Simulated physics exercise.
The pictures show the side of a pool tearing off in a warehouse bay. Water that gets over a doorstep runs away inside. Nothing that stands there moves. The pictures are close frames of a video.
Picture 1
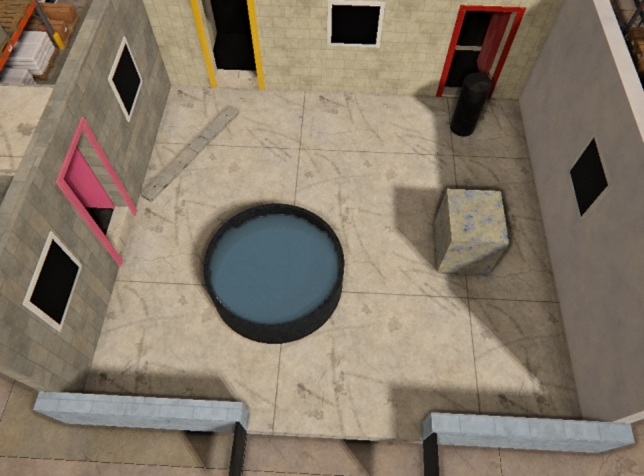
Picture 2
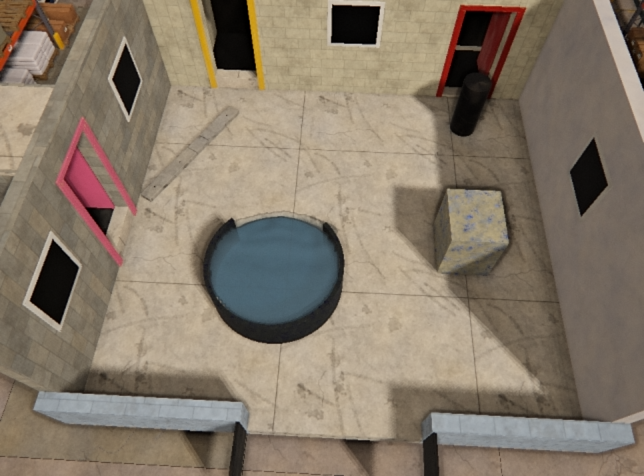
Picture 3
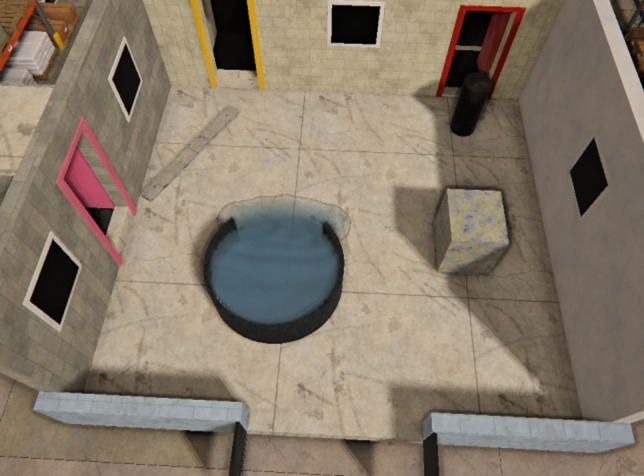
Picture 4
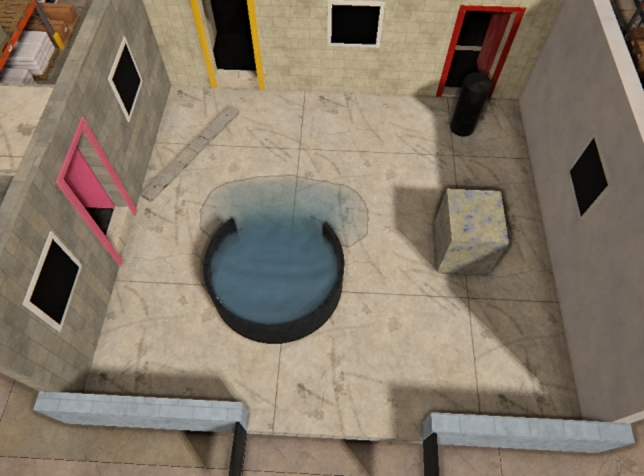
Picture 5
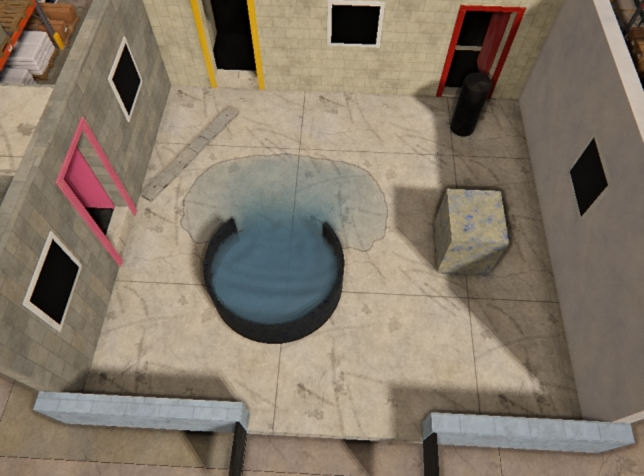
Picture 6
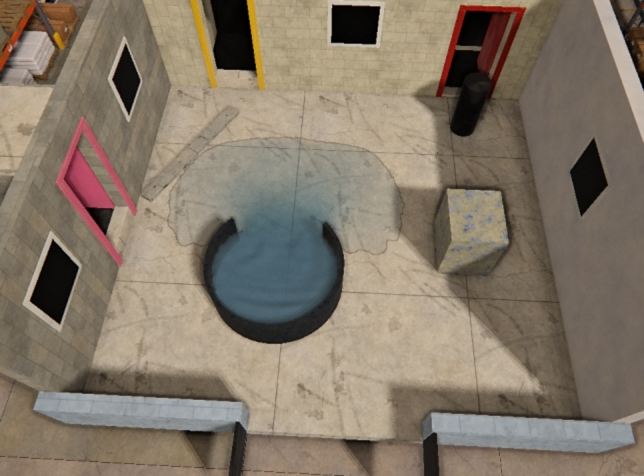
Round pool's far side breaking open in a walled bay, water pouring through the gap and spreading across the stone-tiled floor.
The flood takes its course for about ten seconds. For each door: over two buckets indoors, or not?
In the end: The red door floods; the pink door holds within the limit; the yellow door holds within the limit.
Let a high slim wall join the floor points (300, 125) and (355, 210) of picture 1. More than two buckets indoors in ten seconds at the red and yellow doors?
Then: Red door is under; yellow door takes more.
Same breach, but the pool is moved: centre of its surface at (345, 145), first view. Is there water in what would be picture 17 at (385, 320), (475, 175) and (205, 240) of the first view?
As listed: Free of water, under water, dry.
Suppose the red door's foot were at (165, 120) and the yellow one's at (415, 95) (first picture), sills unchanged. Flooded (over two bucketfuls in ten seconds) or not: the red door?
One by one: The red door is over.
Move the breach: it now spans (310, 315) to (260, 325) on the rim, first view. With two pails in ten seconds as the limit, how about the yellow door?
Yellow door keeps below it.
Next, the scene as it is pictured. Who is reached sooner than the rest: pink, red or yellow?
First comes the door marked yellow.
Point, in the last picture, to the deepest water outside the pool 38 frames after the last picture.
Near (144, 185).
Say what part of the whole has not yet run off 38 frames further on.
Some 98 per cent.
A moment on, water covers 35 % of the floor; the red door not reached, the pink door not reached, the yellow door wet at the sill, nothing in.
Next, water covers 40 % of the floor; the red door wet at the sill, nothing in, the pink door wet at the sill, nothing in, the yellow door wet at the sill, nothing in.
Then, water covers 45 % of the floor; the red door under two buckets in, the pink door wet at the sill, nothing in, the yellow door wet at the sill, nothing in.
Later, water covers 65 % of the floor; the red door over two buckets in, the pink door wet at the sill, nothing in, the yellow door wet at the sill, nothing in.
In the end, water covers 90 % of the floor; the red door over two buckets in, the pink door wet at the sill, nothing in, the yellow door wet at the sill, nothing in.
